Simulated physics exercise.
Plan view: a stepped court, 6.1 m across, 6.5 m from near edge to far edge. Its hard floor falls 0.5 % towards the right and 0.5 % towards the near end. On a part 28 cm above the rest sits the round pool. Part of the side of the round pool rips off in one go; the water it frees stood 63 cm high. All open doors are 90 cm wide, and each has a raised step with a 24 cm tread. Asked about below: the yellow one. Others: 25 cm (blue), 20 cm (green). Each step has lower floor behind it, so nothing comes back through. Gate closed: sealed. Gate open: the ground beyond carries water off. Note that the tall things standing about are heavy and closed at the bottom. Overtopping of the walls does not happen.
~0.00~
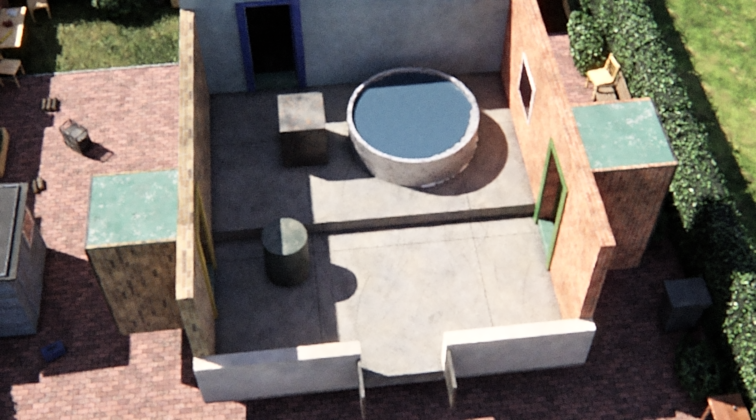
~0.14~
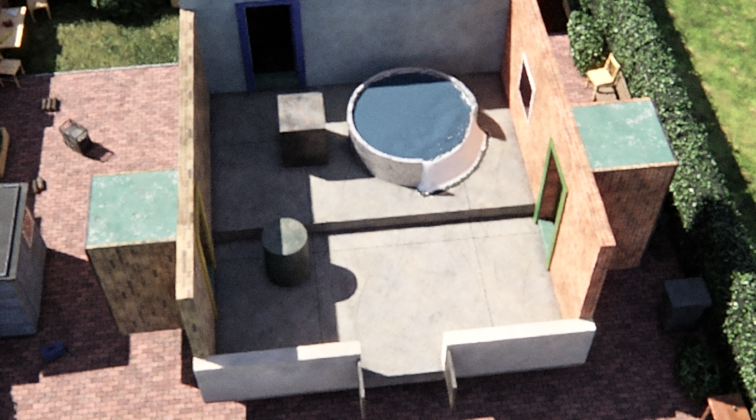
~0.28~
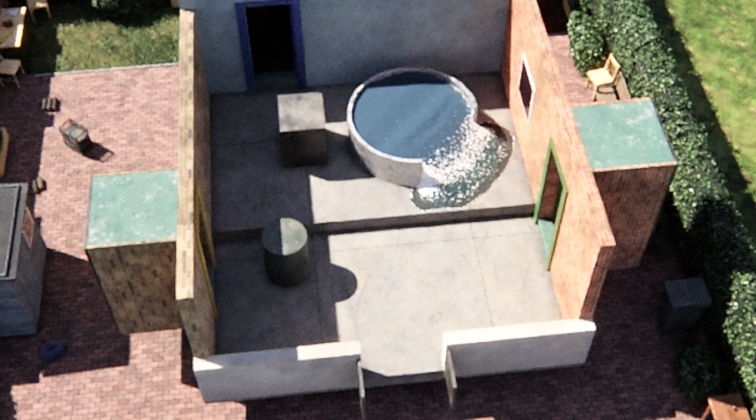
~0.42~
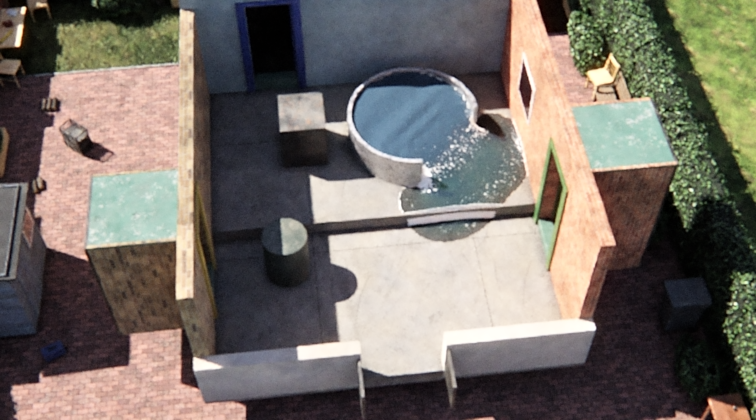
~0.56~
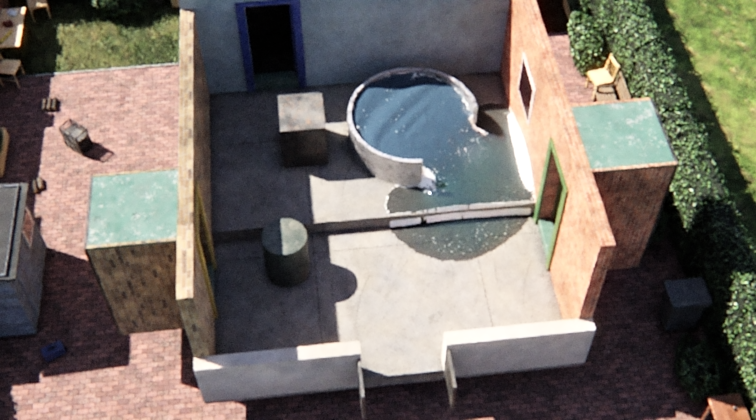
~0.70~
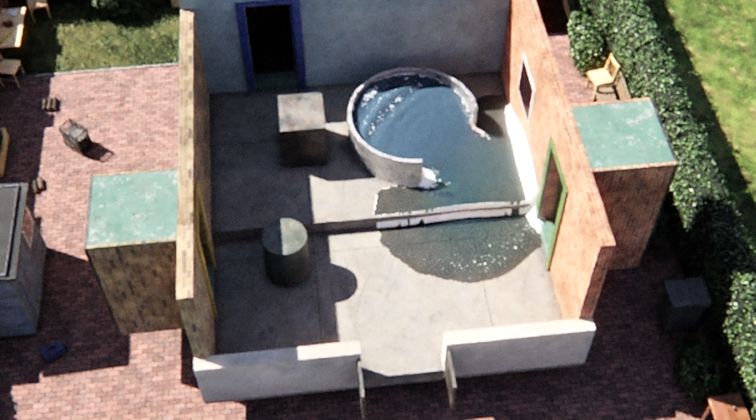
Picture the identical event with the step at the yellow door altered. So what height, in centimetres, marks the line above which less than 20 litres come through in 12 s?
The line is at about 14 cm of height.
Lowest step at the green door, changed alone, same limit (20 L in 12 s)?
The green door needs around 20 cm.
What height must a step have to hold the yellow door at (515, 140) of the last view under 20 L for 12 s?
Minimum: About 27 cm.
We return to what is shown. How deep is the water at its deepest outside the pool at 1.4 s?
Close to 40 centimetres.
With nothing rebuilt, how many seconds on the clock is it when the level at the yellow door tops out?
Around 4.0 seconds.
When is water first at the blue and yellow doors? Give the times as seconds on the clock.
At blue it's 4.0 s, at yellow it's 3.8 s.
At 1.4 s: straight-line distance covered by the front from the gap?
I make it some 4.2 m.
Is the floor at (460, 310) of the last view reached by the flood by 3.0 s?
Point status: Inundated.
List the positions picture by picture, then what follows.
In the first picture, still water, 63 cm deep, in the round pool at (413, 115); the yellow door at (207, 258) is dry.
In the second picture, the front is at (486, 137), 0.3 m from the gap at (462, 160); 0.4 m2 of floor is wet, 63 cm left at the back.
In the third picture, the front is at (510, 144), 0.7 m from the gap at (462, 160); 1.7 m2 of floor is wet, 63 cm left at the back.
In the fourth picture, water pours out at (462, 161) and has run 1.2 m, to (468, 233); about 8 cm deep outside, 63 cm at the back.
In the fifth picture, the front is at (479, 253), 1.7 m from the gap at (462, 161); 4.8 m2 of floor is wet, 63 cm left at the back.
In the sixth picture, water pours out at (462, 161) and has run 2.2 m, to (496, 273); about 6 cm deep outside, 58 cm at the back; 3.4 m in a straight line remain to the yellow door at (207, 258).
After 1.4 s water covers 30 % of the floor, deepest (40 cm) near (523, 183); it has not reached the yellow door.
After 3.0 s water covers 40 % of the floor, deepest (44 cm) near (562, 346); it has not reached the yellow door.
After 12.0 s water covers 85 % of the floor, deepest (16 cm) near (562, 346); 10 cm at the yellow door, 0 litres in over its 26 cm step.
At the yellow door as built, the water arrived by 3.9 s and peaked near 20 cm at 4.2 s.
With a step of 13 cm, 29 litres would have come in within the 12 s; with 17.5 cm, 5 litres. So under 20 litres takes about 14 cm.
